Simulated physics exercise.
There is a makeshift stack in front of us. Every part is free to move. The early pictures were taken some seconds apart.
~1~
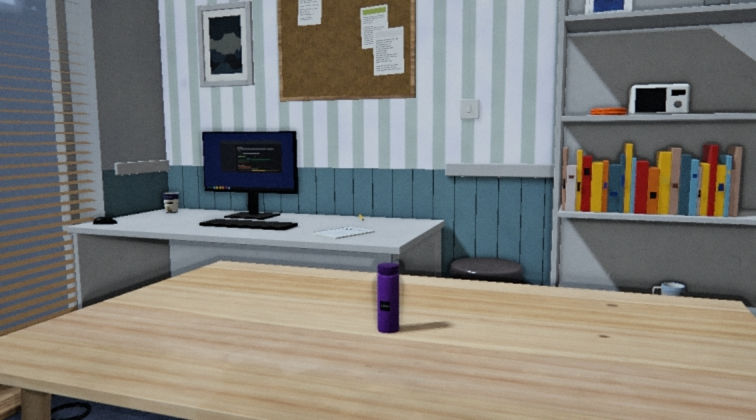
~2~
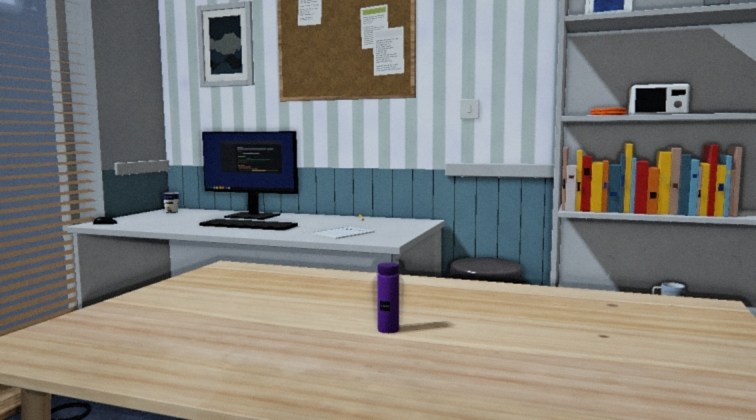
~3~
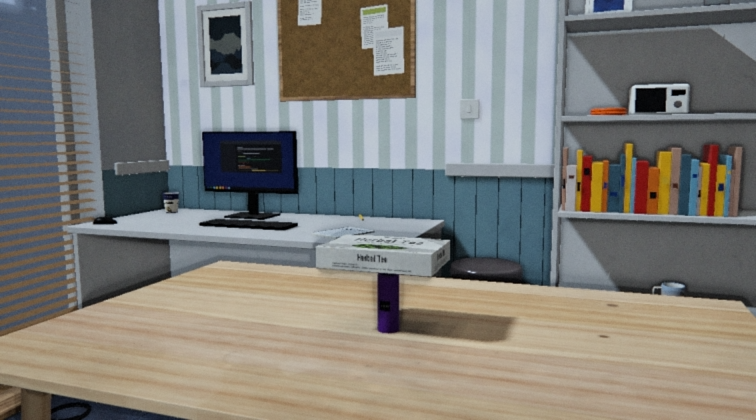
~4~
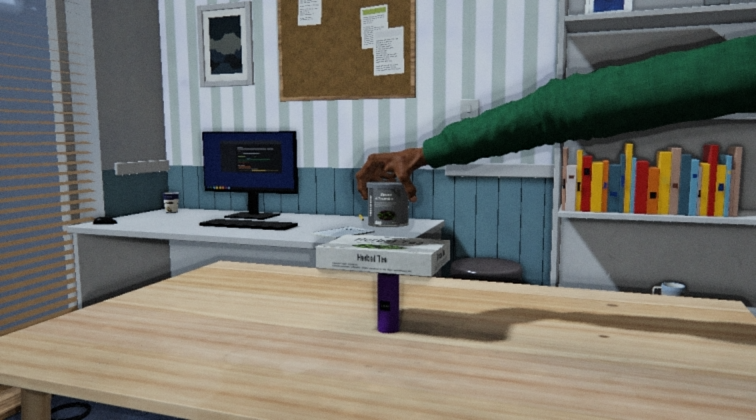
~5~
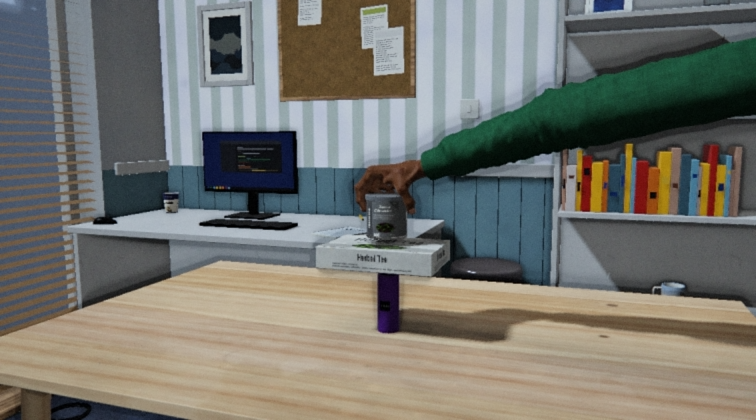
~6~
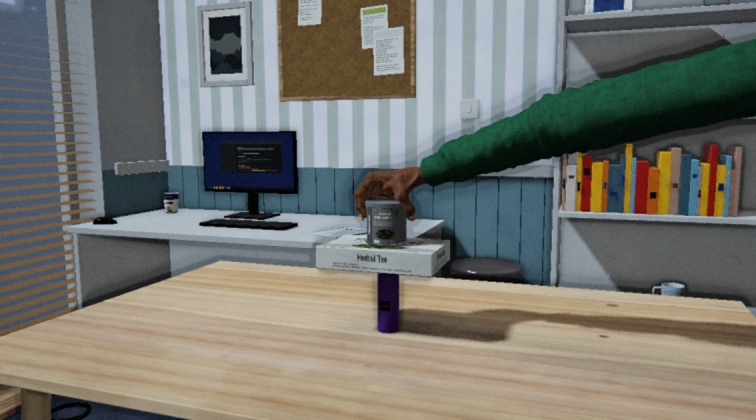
In a home office, a purple shaker standing on a wooden table, a tea box appearing on top, and a green-sleeved arm lowering a grey tin onto it.
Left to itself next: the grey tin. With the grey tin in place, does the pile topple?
I expect the stack to stay settled.
Then, 0.20 s past the last view, nothing moves.
Then, 0.60 s past the last view, grey tin resting near (387, 223).
Finally, all 3 still in place. Final places as the last picture's camera would see them, grey tin near (387, 223). The stack keeps its balance.
